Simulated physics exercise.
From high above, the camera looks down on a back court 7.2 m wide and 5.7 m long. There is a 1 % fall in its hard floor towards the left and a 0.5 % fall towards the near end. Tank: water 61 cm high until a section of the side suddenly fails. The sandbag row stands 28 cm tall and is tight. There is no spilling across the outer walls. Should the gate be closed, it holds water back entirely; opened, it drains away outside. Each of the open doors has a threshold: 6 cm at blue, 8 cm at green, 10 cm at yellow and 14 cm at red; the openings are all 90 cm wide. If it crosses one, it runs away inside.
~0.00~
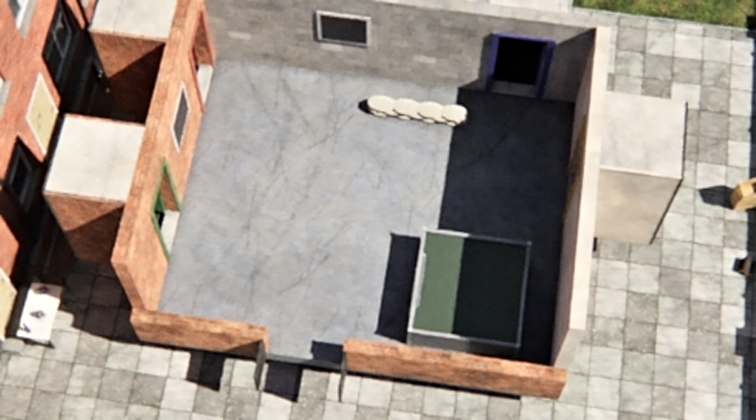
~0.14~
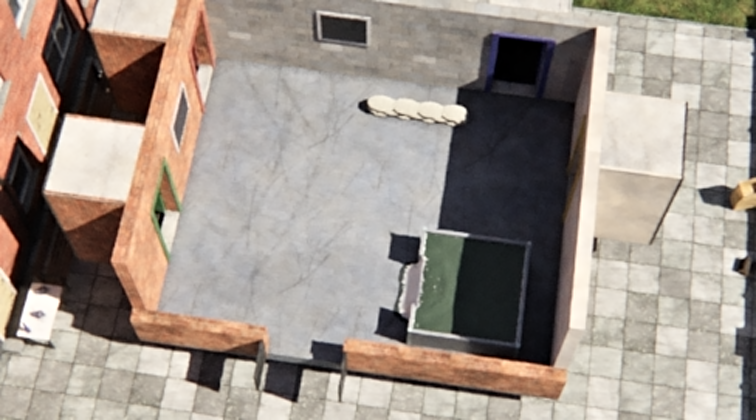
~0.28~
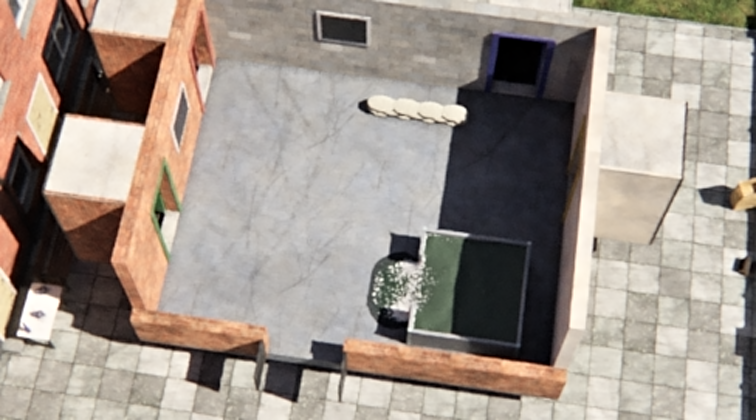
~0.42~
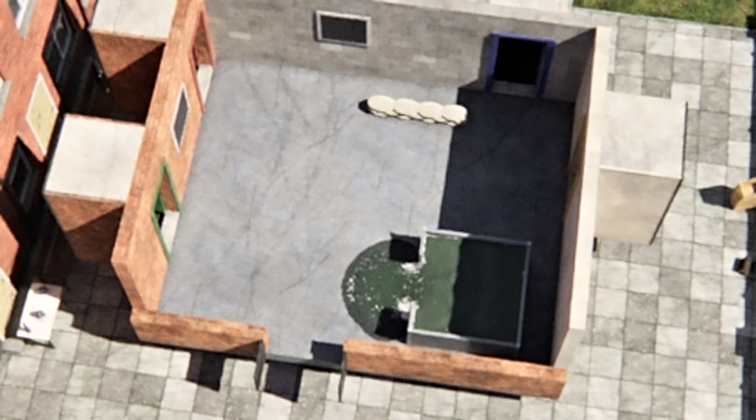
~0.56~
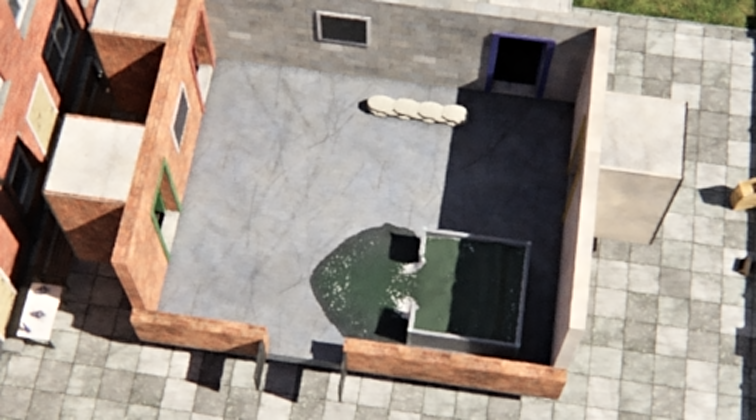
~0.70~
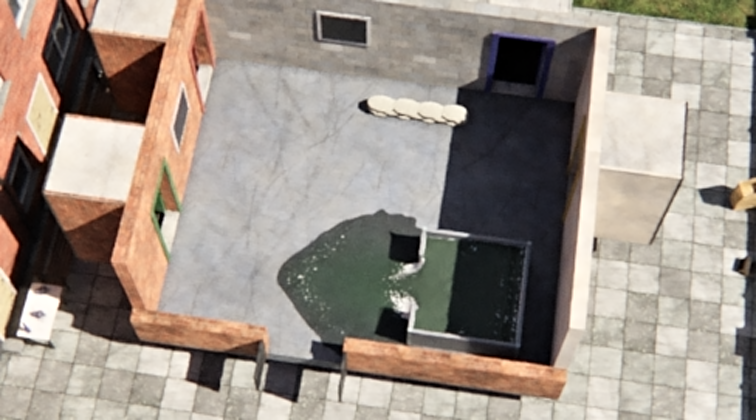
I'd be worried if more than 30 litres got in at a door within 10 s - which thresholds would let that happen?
As I see it, at the blue door it looks set to land under the limit, at the green door it looks set to land over the limit, at the yellow door it looks set to land under the limit, at the red door it looks set to land under the limit.
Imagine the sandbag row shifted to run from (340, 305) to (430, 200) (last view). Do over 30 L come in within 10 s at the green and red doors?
Note - green: Limit held; red: Limit held.
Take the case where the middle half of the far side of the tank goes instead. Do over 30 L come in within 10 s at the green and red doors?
Versus the limit - green: Within, red: Within.
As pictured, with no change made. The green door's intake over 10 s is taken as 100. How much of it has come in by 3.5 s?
By that time, around 60 per cent.
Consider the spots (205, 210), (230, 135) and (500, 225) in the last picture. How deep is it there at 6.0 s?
The depths come out at 9, 8 and 0 centimetres, in the order listed.
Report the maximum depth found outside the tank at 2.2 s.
Depth max: Approx. 33 cm.
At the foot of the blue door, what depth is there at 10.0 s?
Depth: Approx. 3.5 cm.
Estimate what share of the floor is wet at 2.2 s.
Near 45 per cent is wet.
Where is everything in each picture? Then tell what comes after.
In the first picture, the tank at (470, 288) is whole and still, 61 cm deep.
In the second picture, water pours out at (418, 288) and has run 0.5 m, to (402, 317); typically 8 cm deep outside, 61 cm at the tank's back.
In the third picture, water pours out at (418, 289) and has run 0.9 m, to (384, 262); typically 10 cm deep outside, 61 cm at the tank's back.
In the fourth picture, the front is at (350, 273), 1.3 m from the gap at (418, 289); 1.8 m2 of floor is under water; 61 cm left at the back of the tank.
In the fifth picture, water pours out at (418, 289) and has run 1.9 m, to (317, 274); typically 5 cm deep outside, 56 cm at the tank's back.
In the sixth picture, water pours out at (418, 289) and has run 2.5 m, to (285, 270); typically 4 cm deep outside, 51 cm at the tank's back.
After 1.4 s water covers 30 % of the floor and is deepest (34 cm) near (409, 293); blue door not reached, green door not reached, yellow door not reached, red door not reached.
After 2.2 s water covers 45 % of the floor and is deepest (33 cm) near (164, 325); blue door not reached, green door 17 cm at the sill, 15 L in, yellow door not reached, red door not reached.
After 3.5 s water covers 50 % of the floor and is deepest (22 cm) near (154, 324); blue door not reached, green door 17 cm at the sill, 73 L in, yellow door not reached, red door 8 cm at the sill, 0 L in.
After 6.0 s water covers 55 % of the floor and is deepest (15 cm) near (212, 77); blue door not reached, green door 12 cm at the sill, 106 L in, yellow door not reached, red door 14 cm at the sill, 0 L in.
After 10.0 s water covers 75 % of the floor and is deepest (12 cm) near (189, 174); blue door 4 cm at the sill, 0 L in, green door 8 cm at the sill, 119 L in, yellow door not reached, red door 9 cm at the sill, 1 L in.
